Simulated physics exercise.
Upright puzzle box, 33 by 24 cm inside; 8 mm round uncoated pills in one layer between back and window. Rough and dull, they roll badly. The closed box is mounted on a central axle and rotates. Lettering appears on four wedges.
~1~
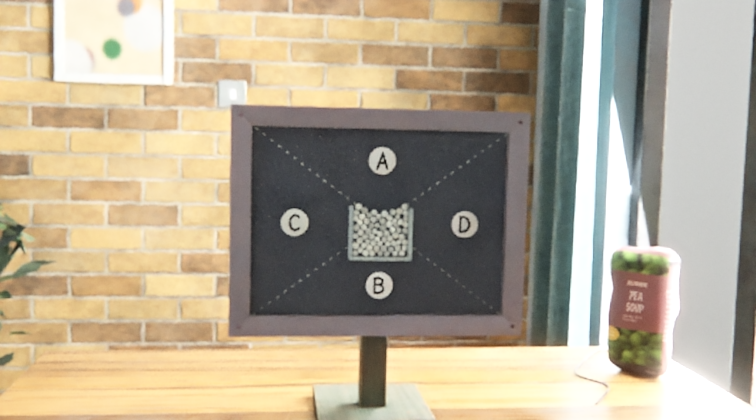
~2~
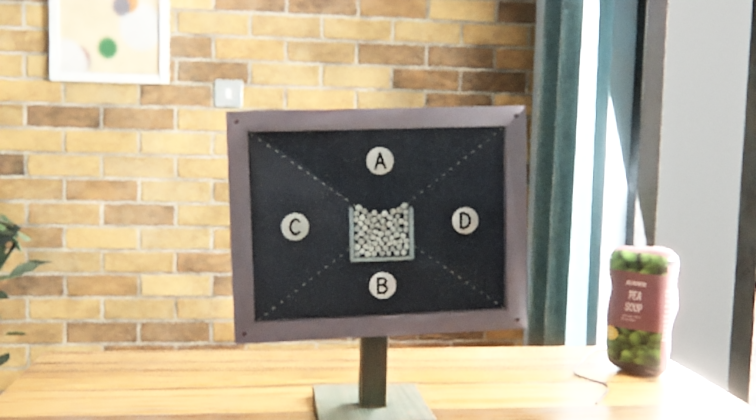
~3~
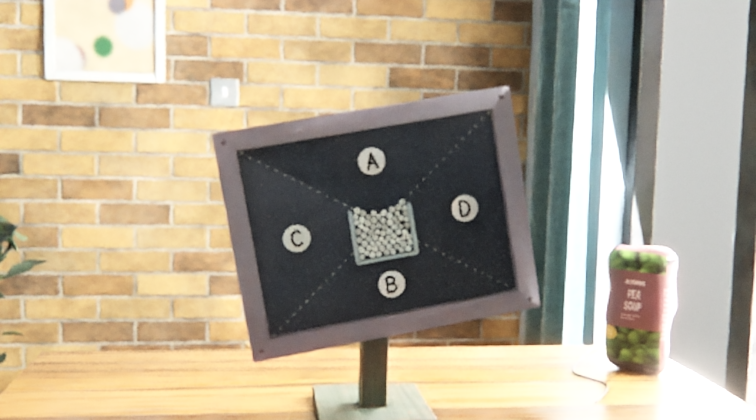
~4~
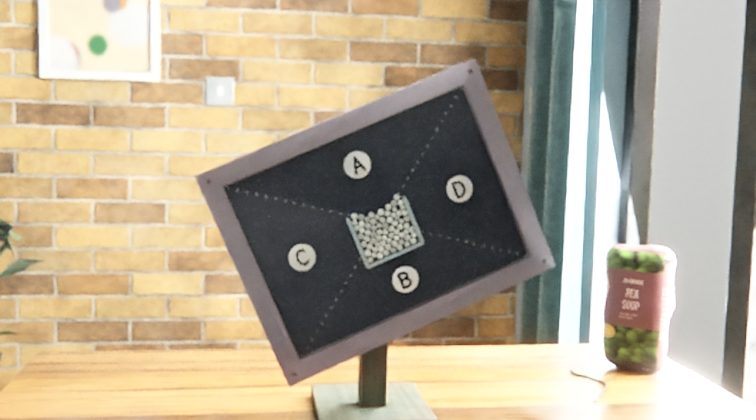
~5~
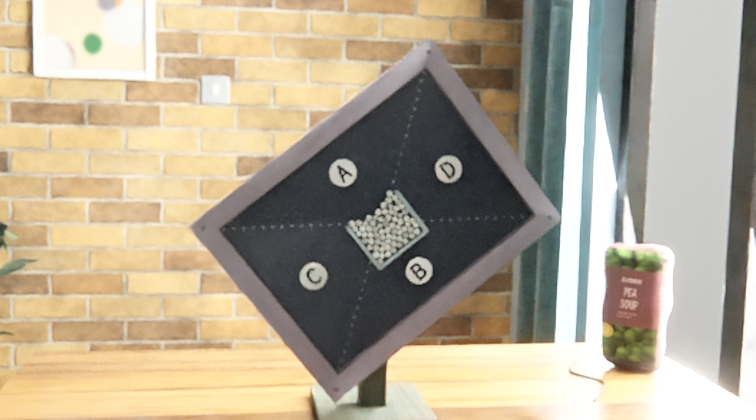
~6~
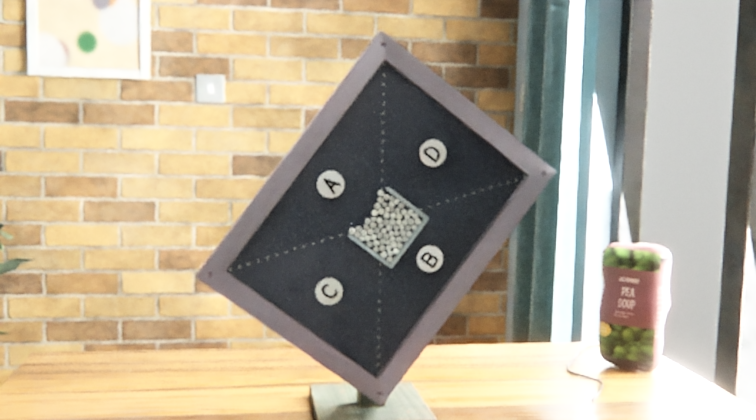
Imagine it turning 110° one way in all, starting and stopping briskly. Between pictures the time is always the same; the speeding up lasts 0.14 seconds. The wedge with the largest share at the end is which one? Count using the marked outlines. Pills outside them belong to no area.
That is the one marked C.
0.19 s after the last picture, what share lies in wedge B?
The share there is near 45 %.
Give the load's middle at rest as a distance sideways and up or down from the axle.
Some 3 cm left and 16 cm below.
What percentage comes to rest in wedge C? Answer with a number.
The answer is near 65 percent.
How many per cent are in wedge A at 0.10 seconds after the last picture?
20 %.
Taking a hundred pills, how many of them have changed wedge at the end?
My reckoning puts it near 80 percent.
Then, 0.10 s after the last picture, it stands 82° anticlockwise; the pills' middle is 1 cm right of and level with the centre; A 20 %, B 50 %, C 20 %, D 15 %.
Then, 0.19 s after the last picture, it stands 104° anticlockwise; the pills' middle is in line with and 1 cm below the centre; A 30 %, B 45 %, C 20 %, D 5 %.
Then, 0.27 s after the last picture, it stands 110° anticlockwise; the pills' middle is 1 cm left of and 4 cm below the centre; A 40 %, B 35 %, C 25 %.
All still 1.3 s after it, it stands 110° anticlockwise; A 35 %, B 0 %, C 65 %, D 0 %.
